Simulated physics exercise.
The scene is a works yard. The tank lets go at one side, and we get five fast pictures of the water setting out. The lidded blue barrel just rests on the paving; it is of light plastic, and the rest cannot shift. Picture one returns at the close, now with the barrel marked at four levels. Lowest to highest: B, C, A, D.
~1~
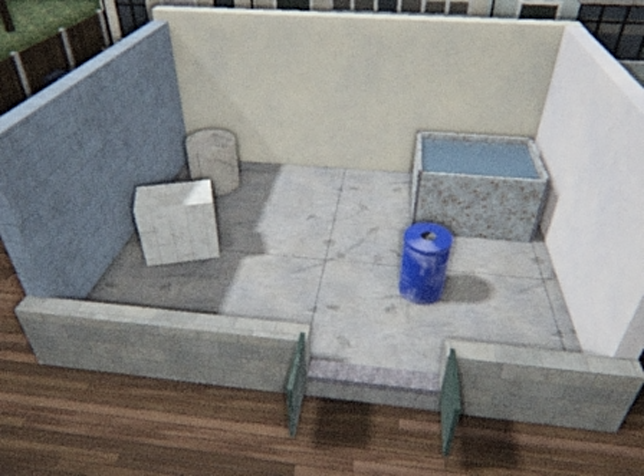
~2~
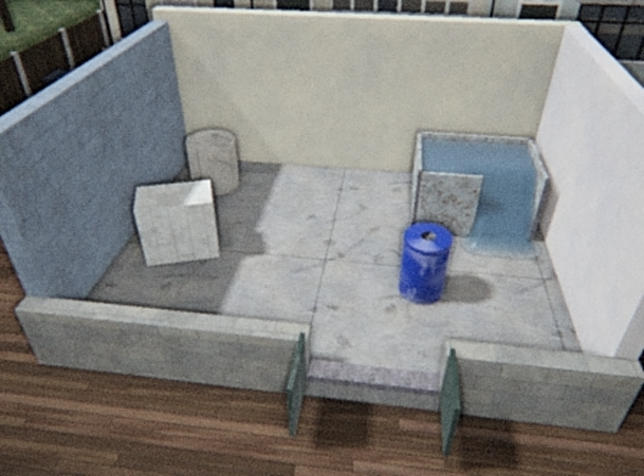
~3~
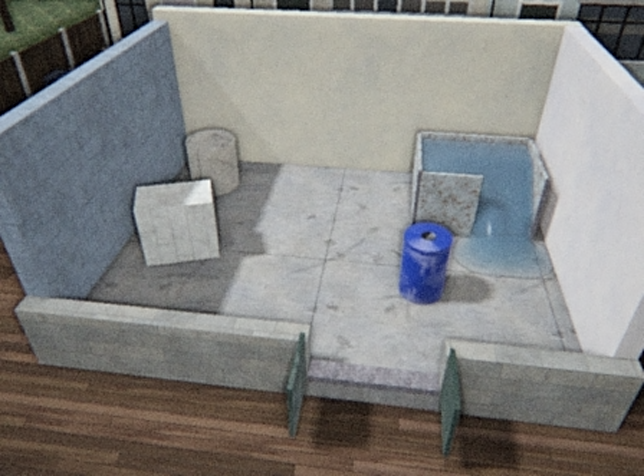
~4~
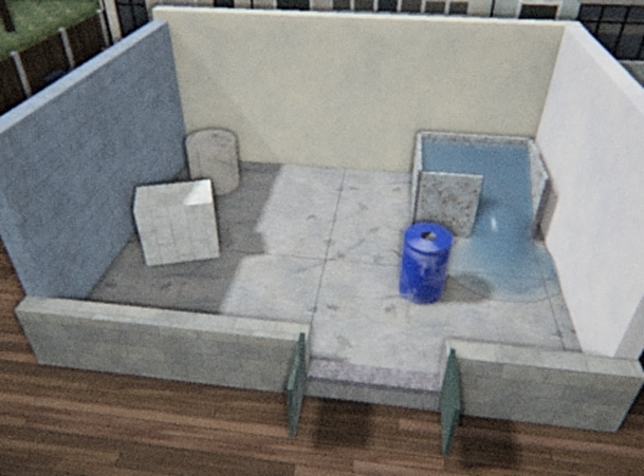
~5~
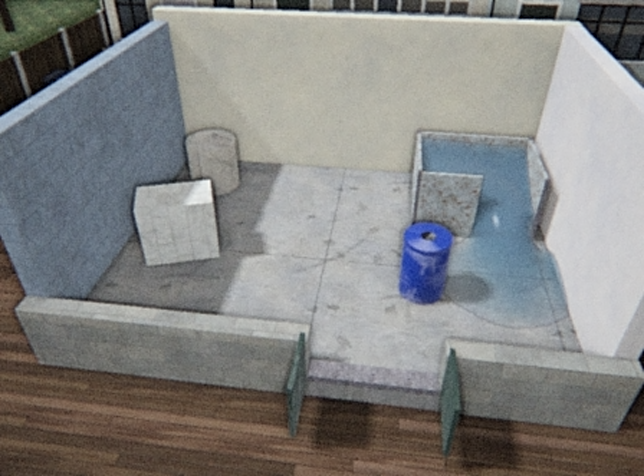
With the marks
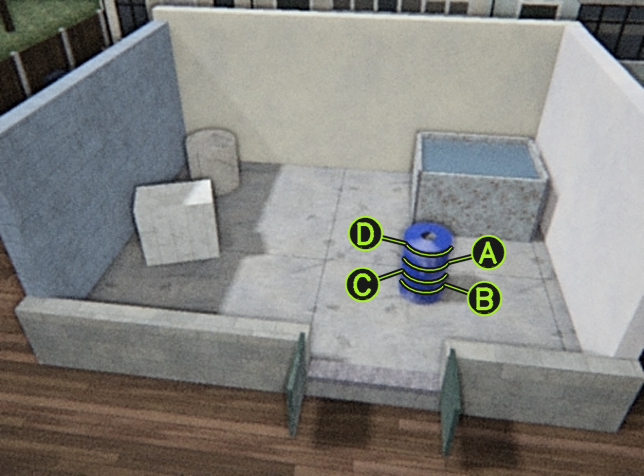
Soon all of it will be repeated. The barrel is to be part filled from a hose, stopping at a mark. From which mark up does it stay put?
The answer is level B.
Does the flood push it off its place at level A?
No, that is safe.
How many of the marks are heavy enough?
All four.
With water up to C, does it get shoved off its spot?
No.
On the marked copy, A at (426, 270); B at (423, 292); C at (424, 282); D at (428, 255); from the bottom up B, C, A, D.
With A, it does not move.
With B, it does not move.
With C, it does not move.
With D, it does not move.
